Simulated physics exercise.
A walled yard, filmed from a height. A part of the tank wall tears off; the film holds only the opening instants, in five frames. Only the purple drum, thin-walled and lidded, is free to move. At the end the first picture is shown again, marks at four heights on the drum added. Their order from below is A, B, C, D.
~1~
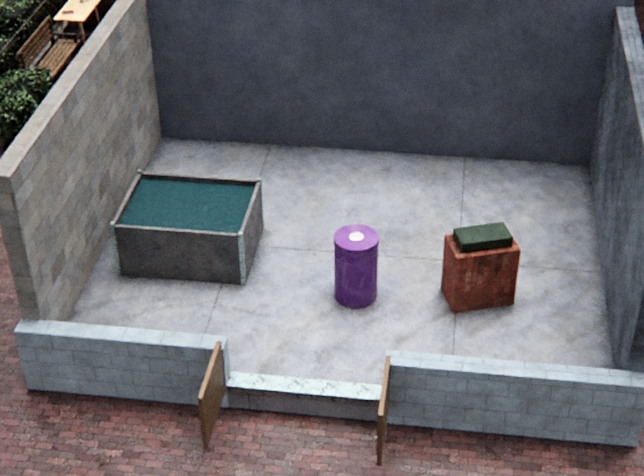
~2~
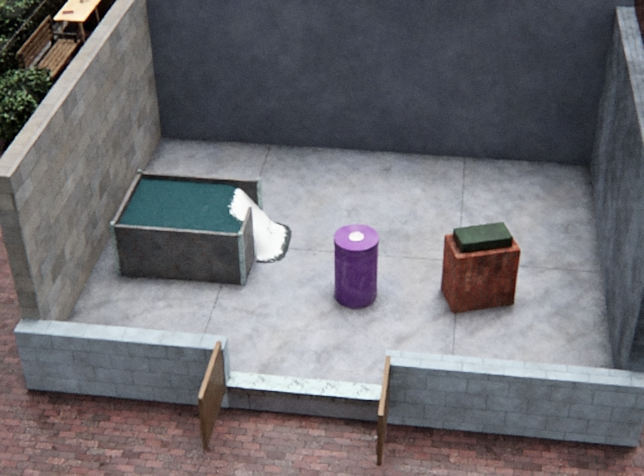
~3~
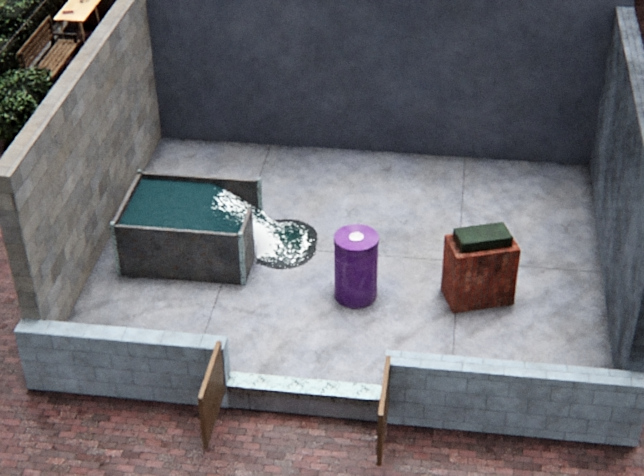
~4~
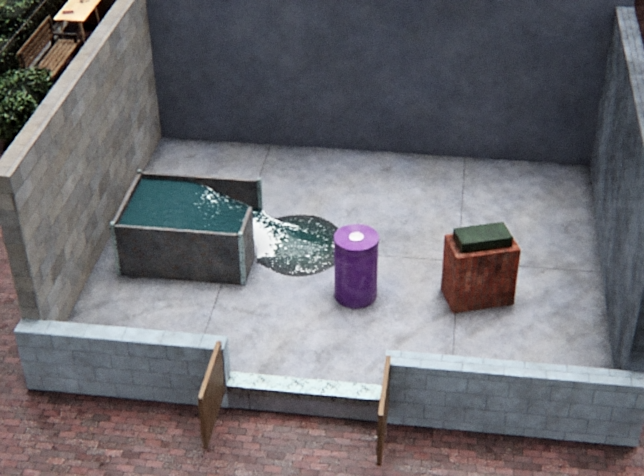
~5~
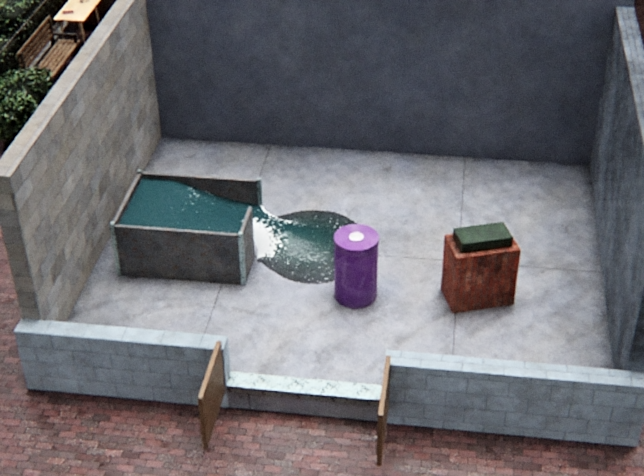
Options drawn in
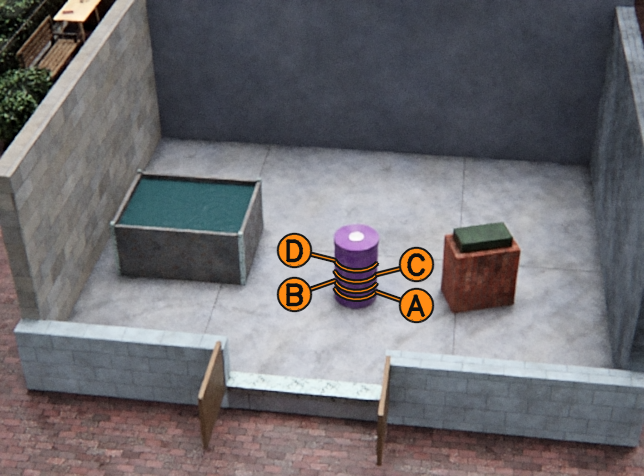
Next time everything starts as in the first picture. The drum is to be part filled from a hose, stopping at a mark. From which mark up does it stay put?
I would pick level A.
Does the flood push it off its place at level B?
No, not at all.
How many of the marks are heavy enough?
All four.
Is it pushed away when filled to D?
No, that is safe.
On the marked copy, A at (353, 299); B at (353, 291); C at (353, 281); D at (354, 270); from the bottom up A, B, C, D.
For level A, it does not move.
For level B, it does not move.
For level C, it does not move.
For level D, it does not move.
